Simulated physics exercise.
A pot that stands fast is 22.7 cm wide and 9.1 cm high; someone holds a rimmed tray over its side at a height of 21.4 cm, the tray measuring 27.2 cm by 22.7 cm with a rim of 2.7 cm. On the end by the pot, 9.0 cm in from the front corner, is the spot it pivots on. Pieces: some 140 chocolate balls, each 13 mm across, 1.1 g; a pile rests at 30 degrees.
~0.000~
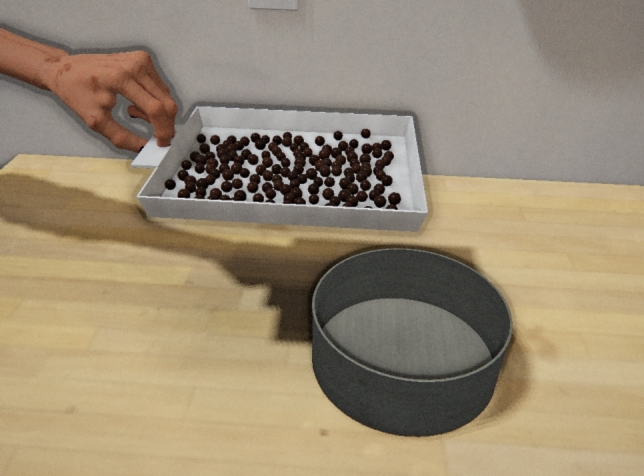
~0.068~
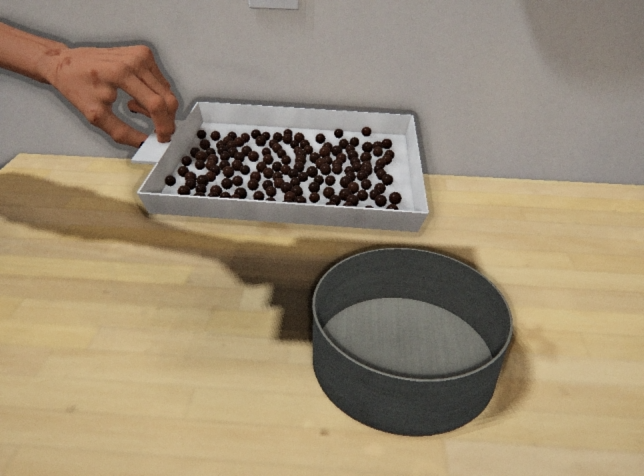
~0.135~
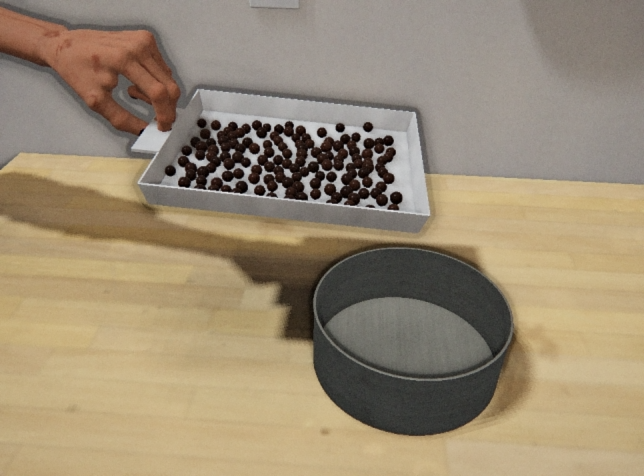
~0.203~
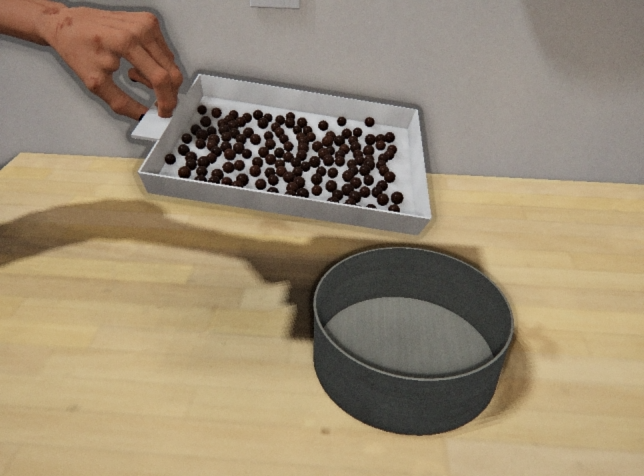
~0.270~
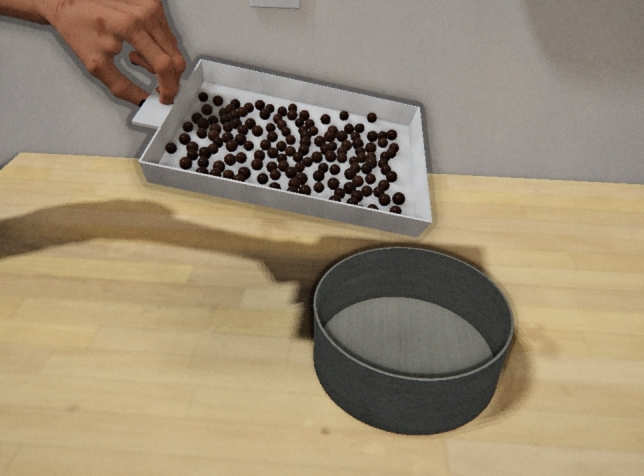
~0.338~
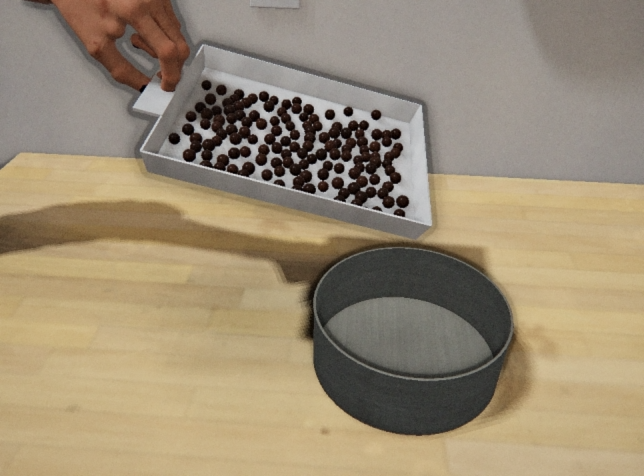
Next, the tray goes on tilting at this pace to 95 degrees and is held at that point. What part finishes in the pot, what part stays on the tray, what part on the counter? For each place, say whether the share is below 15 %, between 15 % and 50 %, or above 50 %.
Pot: Above 50 %; left on the tray: Below 15 %; counter: Below 15 %.
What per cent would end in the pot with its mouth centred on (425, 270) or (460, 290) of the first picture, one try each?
That gives roughly 60 per cent and then 95 per cent.
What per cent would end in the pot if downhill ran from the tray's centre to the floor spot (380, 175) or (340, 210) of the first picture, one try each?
Estimate: Some 60 % and some 90 % respectively.
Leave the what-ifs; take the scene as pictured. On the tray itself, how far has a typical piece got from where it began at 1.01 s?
6 cm.
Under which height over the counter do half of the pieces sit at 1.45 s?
Roughly 28 centimetres, more or less.
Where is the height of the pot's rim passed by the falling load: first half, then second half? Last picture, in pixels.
It passes about (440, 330) first and (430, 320) afterwards.
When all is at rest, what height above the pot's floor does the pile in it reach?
I'd say near 3.0 centimetres.
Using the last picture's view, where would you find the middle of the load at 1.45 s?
Expected load position: Near (395, 158).
After 1.01 s, tilt 53 degrees; the tray holds 100 %, the pot 0 %.
Then, at 1.45 s, tilt 78 degrees; the tray holds 100 %, the pot 0 %.
After 1.97 s, tilt 95 degrees; the tray holds 5 %, the pot 90 %.
At rest (2.8 s), pot 100 %, tray 0 %, counter 0 %.
